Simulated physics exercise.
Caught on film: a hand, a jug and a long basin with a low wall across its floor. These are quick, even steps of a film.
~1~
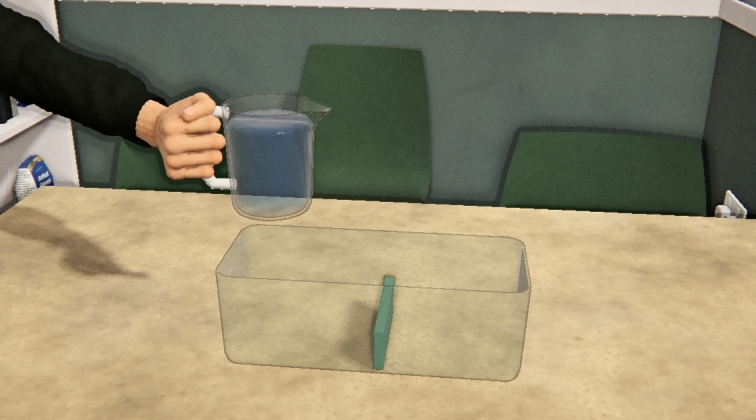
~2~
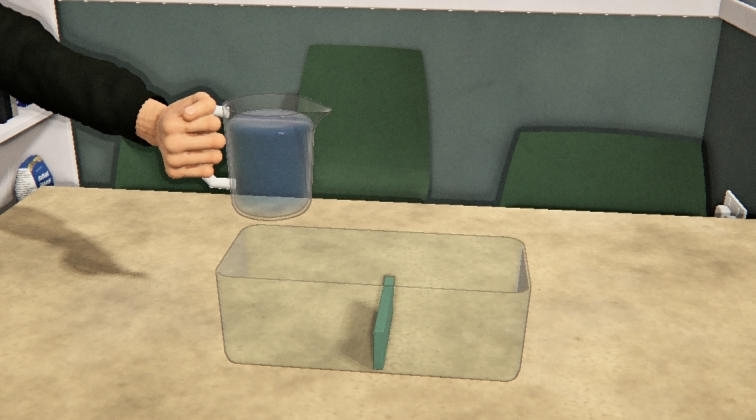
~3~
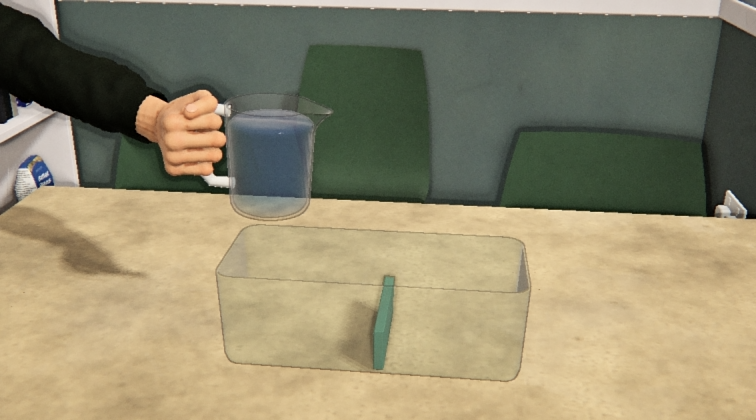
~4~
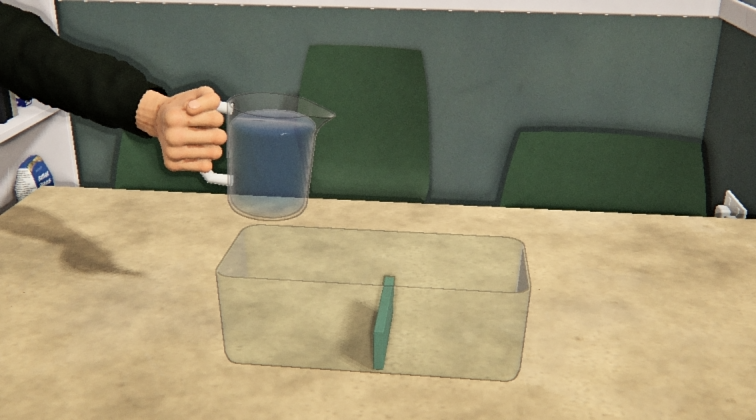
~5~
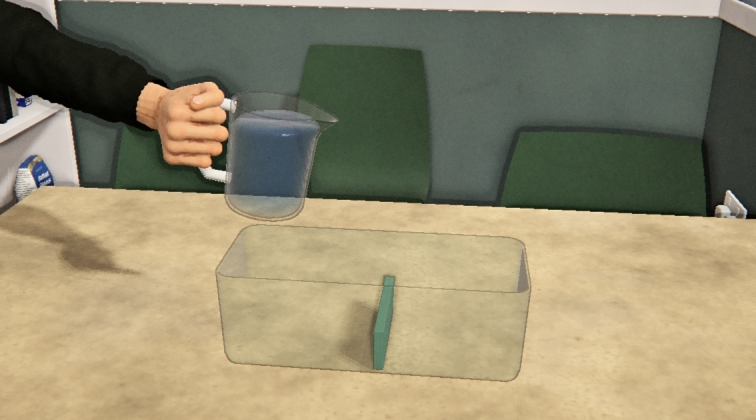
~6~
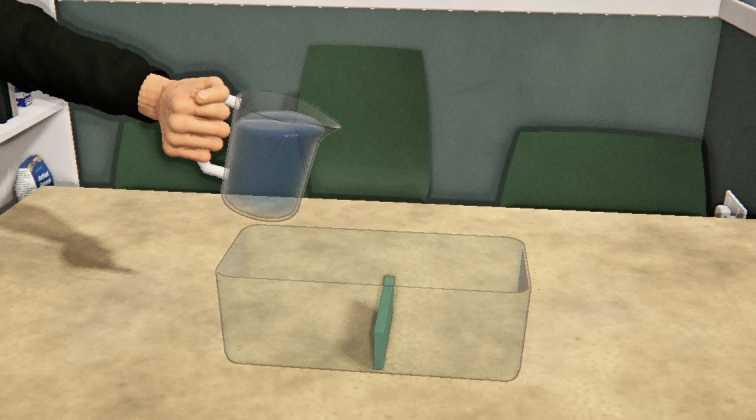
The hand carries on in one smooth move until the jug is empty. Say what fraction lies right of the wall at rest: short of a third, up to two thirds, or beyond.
It comes to between a third and two thirds.
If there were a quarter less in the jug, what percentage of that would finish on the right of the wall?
Some 30 per cent.
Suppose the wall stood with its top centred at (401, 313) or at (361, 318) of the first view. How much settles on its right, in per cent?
Near 20 % and 85 %.
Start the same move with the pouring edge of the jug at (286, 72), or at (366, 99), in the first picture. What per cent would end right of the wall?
Roughly 0 per cent, and 95 per cent.
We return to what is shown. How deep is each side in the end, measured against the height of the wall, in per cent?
Left: 20 %. Right: 30 %.
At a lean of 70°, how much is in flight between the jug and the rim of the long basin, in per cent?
Near 15 %.
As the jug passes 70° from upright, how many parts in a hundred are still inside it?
About 80 per cent.
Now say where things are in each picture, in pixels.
In the first frame, it leans 0°; its right rim is at (331, 109); the water meets the walls at (230, 118) and (313, 121); the long basin's rim runs from (230, 250) to (527, 266); the wall's top is at (384, 304).
In the second frame, it leans 1°; its right rim is at (331, 109); the water meets the walls at (230, 118) and (314, 121).
In the third frame, it leans 2°; its right rim is at (333, 111); the water meets the walls at (231, 117) and (315, 122).
In the fourth frame, it leans 5°; its right rim is at (335, 115); the water meets the walls at (234, 117) and (317, 124).
In the fifth frame, it leans 10°; its right rim is at (339, 120); the water meets the walls at (234, 118) and (321, 124).
In the sixth frame, it leans 15°; its right rim is at (342, 126); the water meets the walls at (236, 121) and (326, 126).
A moment on, the jug is tipped part way and 78 per cent is still to pour, 0 is left of the wall and 6 right of it.
Next, the jug is tipped on its side and 31 per cent is still to pour, 16 is left of the wall and 36 right of it.
Then the jug is tipped on its side and 6 per cent is still to pour, 39 is left of the wall and 51 right of it.
Later the jug is tipped on its side and 1 per cent is still to pour, 47 is left of the wall and 51 right of it.
Finally, 49 per cent lies left of the wall, 51 right of it and 0 outside.
